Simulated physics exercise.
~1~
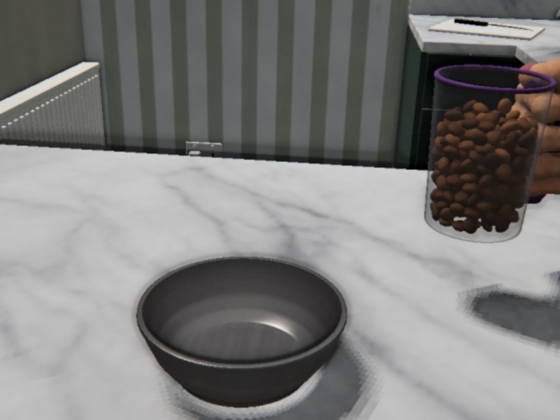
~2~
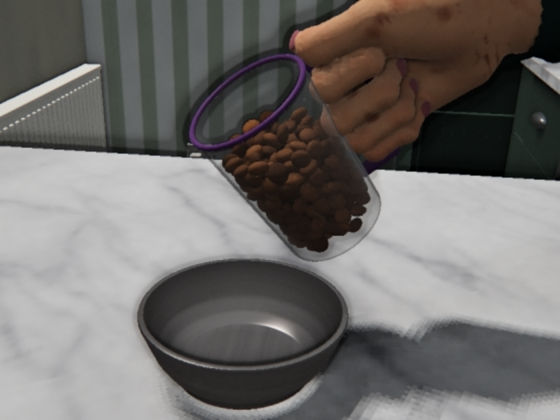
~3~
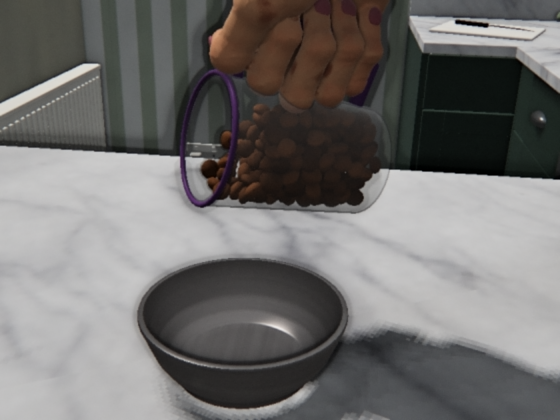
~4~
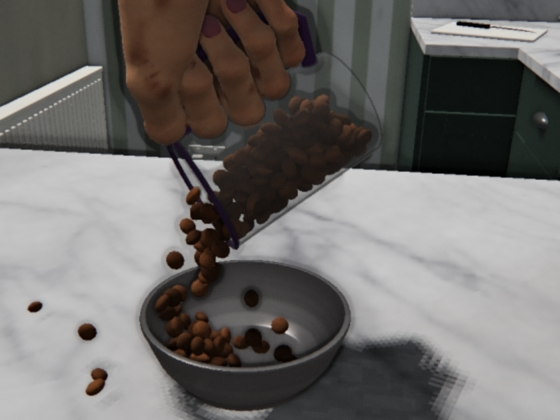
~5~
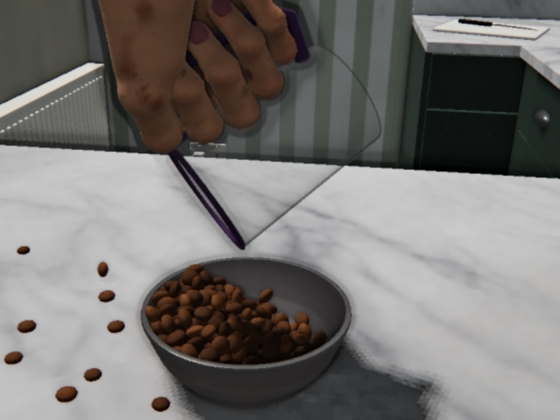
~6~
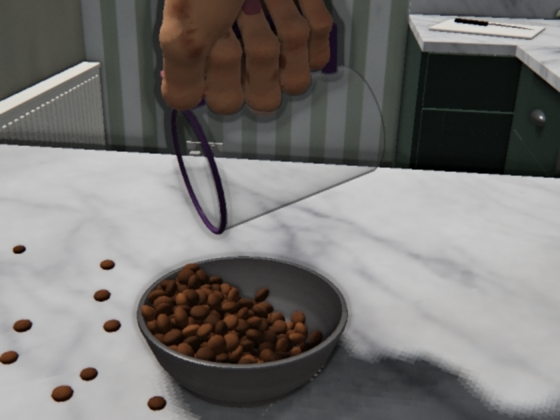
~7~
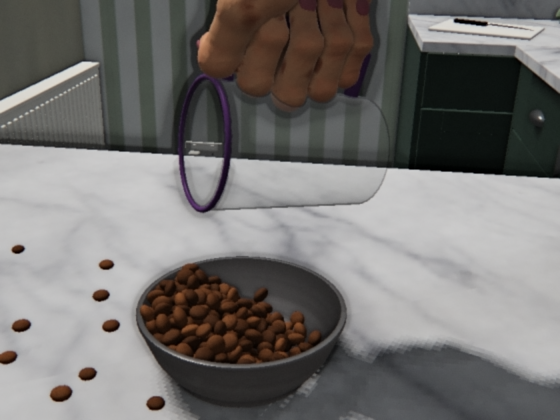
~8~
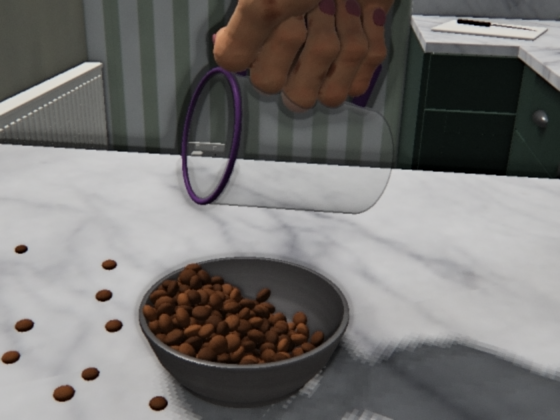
A hand tips brown kibble from a clear cup into a bowl, scattering some outside.
